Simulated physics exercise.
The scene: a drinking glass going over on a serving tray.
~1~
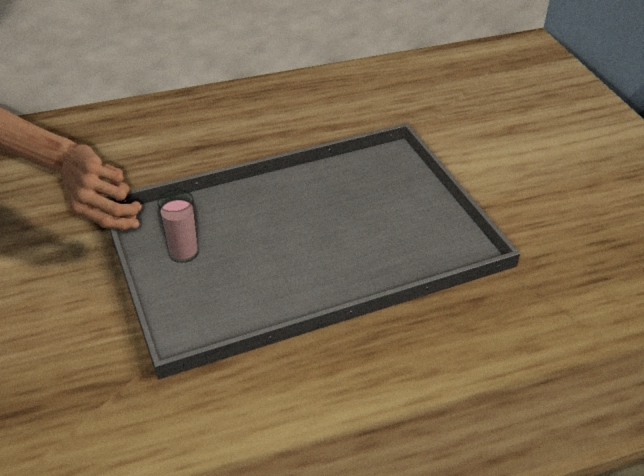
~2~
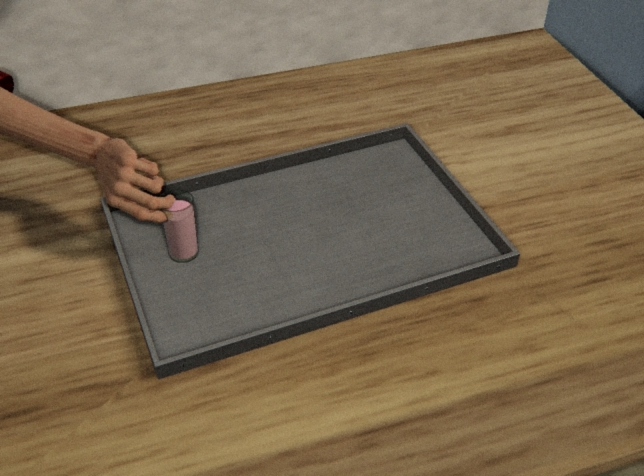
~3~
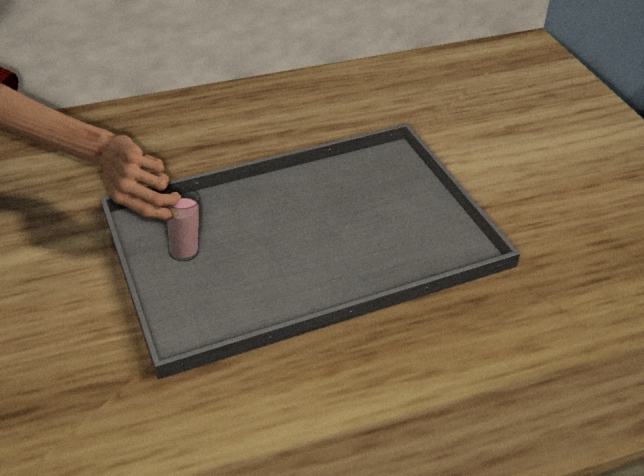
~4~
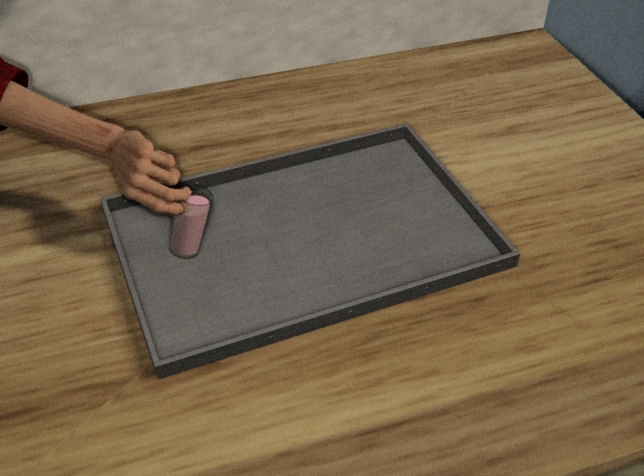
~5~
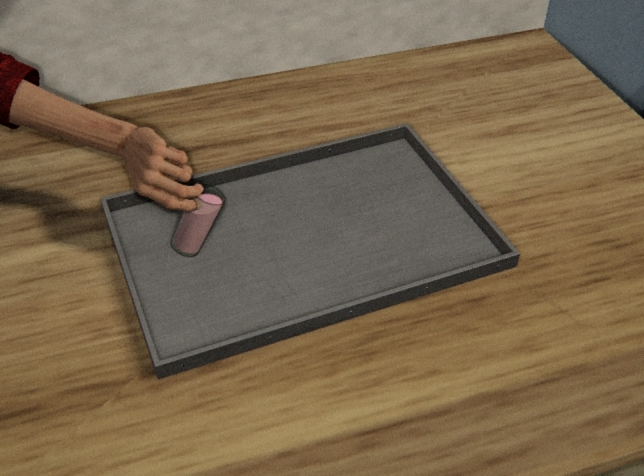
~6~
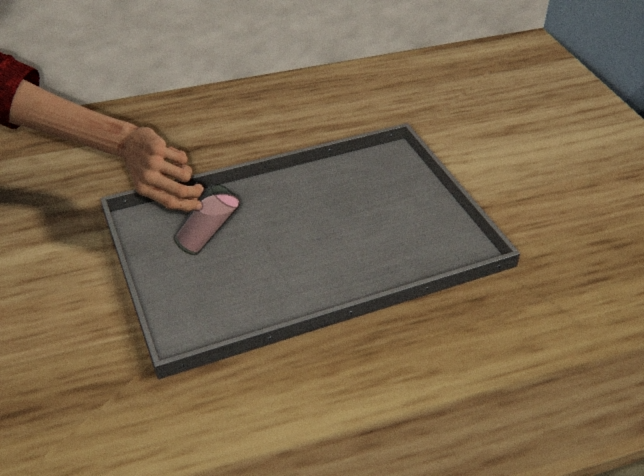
A hand reaching in from the left and pushing a pink drinking glass, tilting it rightward on a grey tray.
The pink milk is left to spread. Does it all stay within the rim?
The pink milk is held by the rim.
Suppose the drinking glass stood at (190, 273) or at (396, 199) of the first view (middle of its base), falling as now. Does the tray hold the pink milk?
In the first try it stays in the tray; in the second it escapes from the tray.
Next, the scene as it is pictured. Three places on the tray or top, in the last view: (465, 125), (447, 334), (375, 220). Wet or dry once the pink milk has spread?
In turn: Clear of it, not reached, wet.
A moment on, the drinking glass lies in the tray; the puddle covers about as much as a plate; the rim holds it.
Further on, the puddle covers about as much as a tray; the rim holds it.
When it is over, the puddle covers about as much as a tray; the rim holds it.
